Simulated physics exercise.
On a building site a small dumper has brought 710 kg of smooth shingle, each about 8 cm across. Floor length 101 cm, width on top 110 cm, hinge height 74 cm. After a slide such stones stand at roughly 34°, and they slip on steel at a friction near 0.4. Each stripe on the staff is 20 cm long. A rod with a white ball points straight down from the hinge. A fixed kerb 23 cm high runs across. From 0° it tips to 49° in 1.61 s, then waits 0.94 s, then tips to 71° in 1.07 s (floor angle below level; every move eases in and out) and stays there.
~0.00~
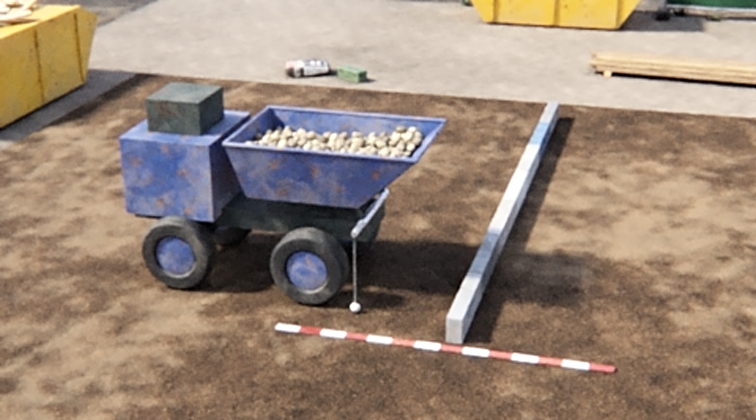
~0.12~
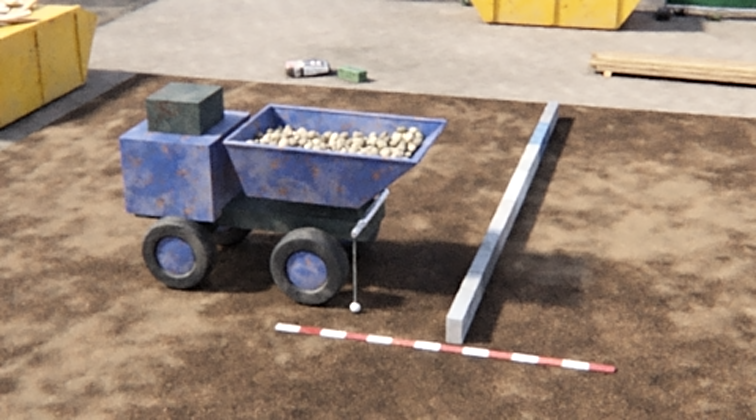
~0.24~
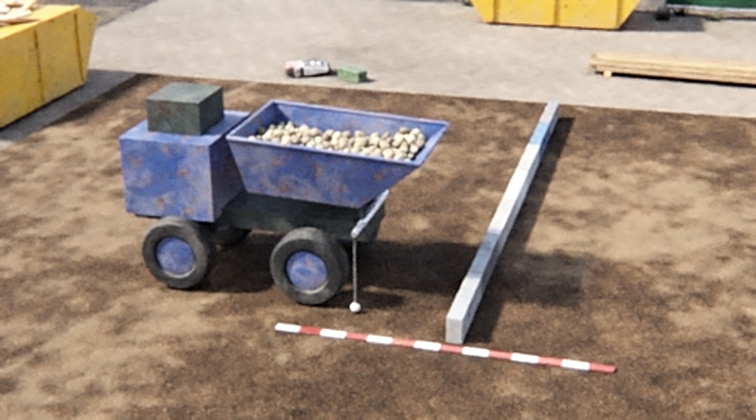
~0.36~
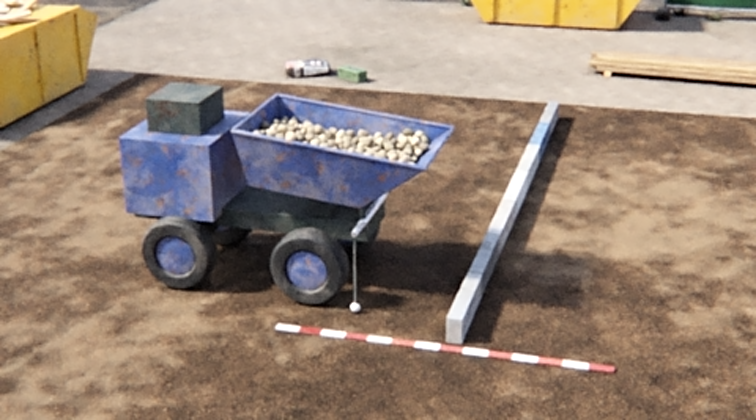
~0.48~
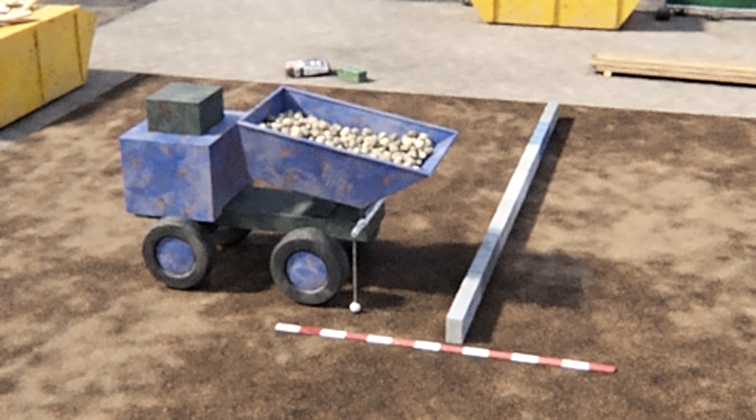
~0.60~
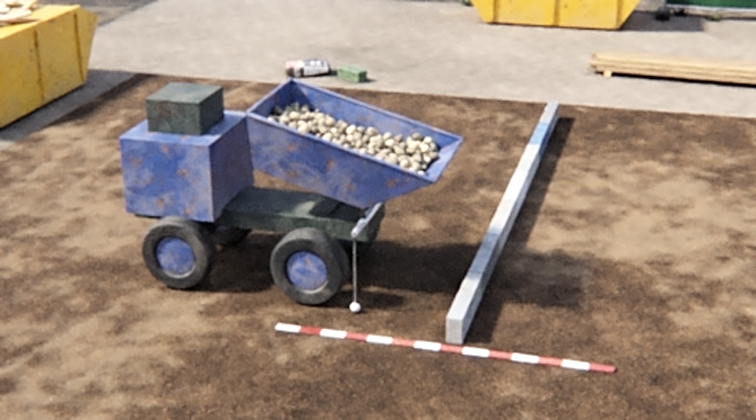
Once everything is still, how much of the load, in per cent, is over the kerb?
Roughly 85 per cent ends over the kerb.
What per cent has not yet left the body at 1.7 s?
Roughly 95 per cent is still inside.
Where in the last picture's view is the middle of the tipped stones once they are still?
Their middle is at about (516, 291).
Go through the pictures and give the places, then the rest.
The first frame shows lip at (417, 161), floor tilted 0°, highest stones at (392, 138).
The second frame shows lip at (418, 162), floor tilted 1°, highest stones at (381, 139); the stones move at 0.1 m/s on average.
In the third frame, the body is at 3°, its lip at (421, 165); the top of the load is at (324, 135); the stones move at 0.3 m/s on average.
In the fourth frame, the body is at 6°, its lip at (425, 169); the top of the load is at (291, 129); the stones move at 0.3 m/s on average.
The fifth frame shows lip at (431, 174), floor tilted 10°, highest stones at (294, 122); the stones move at 0.4 m/s on average.
The sixth frame shows lip at (436, 181), floor tilted 15°, highest stones at (288, 114); the stones move at 0.5 m/s on average.
After 1.2 s the floor is at 41°; 100 % in the body; the foremost stones are at (445, 200).
After 1.7 s the floor is at 49°; 95 % in the body, 3 % on this side of the kerb, 2 % over the kerb; the foremost stones are at (491, 232).
After 4.1 s the floor is at 71°; 6 % in the body, 10 % on this side of the kerb, 84 % over the kerb; the foremost stones are at (705, 333).
After 6.8 s the floor is at 71°; 0 % in the body, 14 % on this side of the kerb, 86 % over the kerb; the foremost stones are at (705, 333).
